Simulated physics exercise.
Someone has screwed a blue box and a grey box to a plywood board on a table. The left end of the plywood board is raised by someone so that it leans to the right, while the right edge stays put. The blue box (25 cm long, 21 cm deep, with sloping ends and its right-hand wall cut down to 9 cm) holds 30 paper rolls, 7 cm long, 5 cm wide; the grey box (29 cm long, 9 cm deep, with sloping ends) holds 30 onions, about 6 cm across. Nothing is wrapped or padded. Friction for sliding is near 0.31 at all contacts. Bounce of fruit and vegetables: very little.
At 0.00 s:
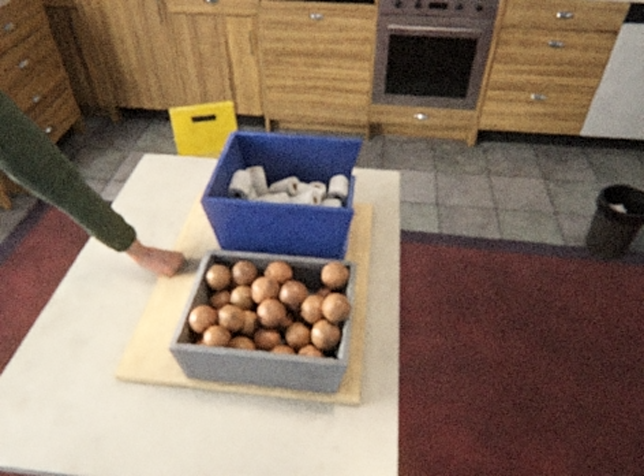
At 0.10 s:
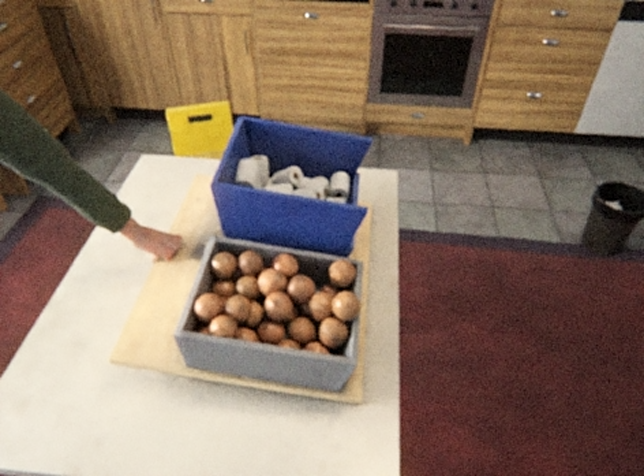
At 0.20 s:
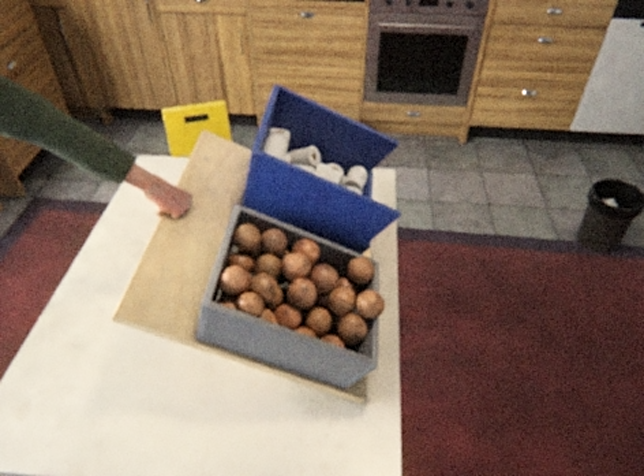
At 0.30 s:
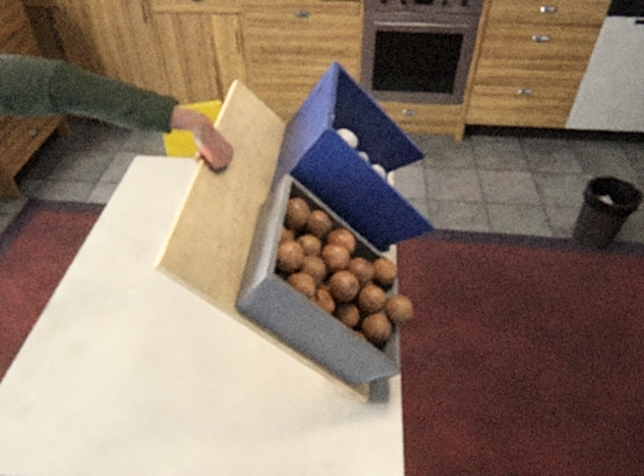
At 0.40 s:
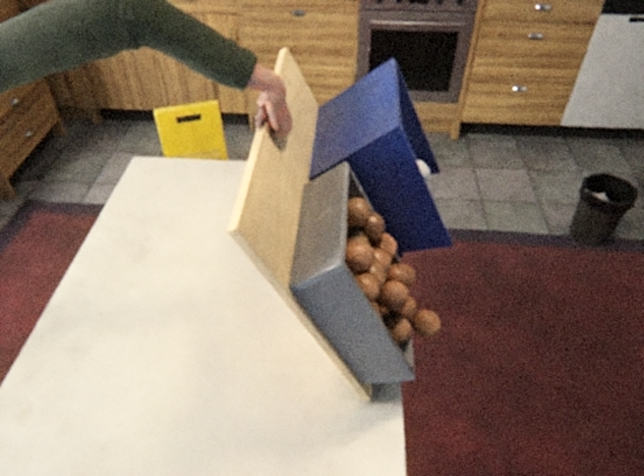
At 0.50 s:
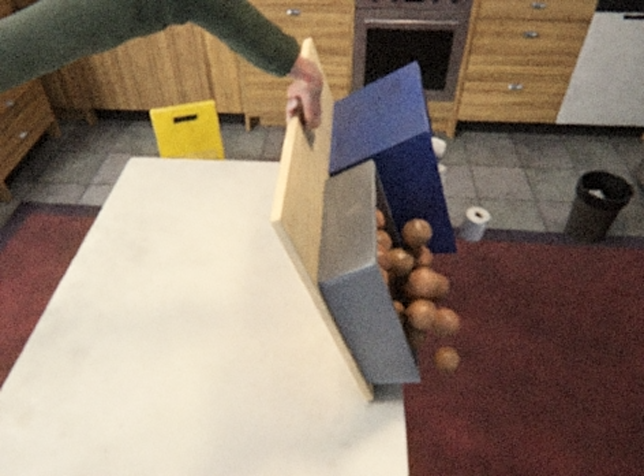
An arm in a green sleeve reaches in from the left over a white table in a wooden-fronted kitchen, seen from above. On a plywood board sit a blue box of white paper rolls and, nearer, a grey box of brown onions. The hand raises the board's left edge until it leans steeply right, and onions and rolls spill out rightward, while the camera shifts slightly.
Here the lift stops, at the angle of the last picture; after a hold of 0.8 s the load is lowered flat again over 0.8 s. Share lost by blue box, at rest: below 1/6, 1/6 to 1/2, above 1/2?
My bet is the number getting out will be above one half of the total.
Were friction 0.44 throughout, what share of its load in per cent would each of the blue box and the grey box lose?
Blue box 70, grey box 70 per cent.
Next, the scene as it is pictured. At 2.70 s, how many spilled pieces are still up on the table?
About 0.
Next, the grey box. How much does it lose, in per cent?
Grey box: 70%.
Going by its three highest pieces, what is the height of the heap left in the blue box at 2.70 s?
Some 8 centimetres up.
After 0.85 s, tilt 71°; 18 of 30 out of the blue box and 19 of 30 out of the grey box.
After 1.29 s, tilt 71°; 21 of 30 out of the blue box and 20 of 30 out of the grey box.
After 1.91 s, tilt 10°; 21 of 30 out of the blue box and 20 of 30 out of the grey box.
Final count (at 2.70 s), 21 of 30 out of the blue box and 20 of 30 out of the grey box. Asked share, 21 of 30, 70 per cent.
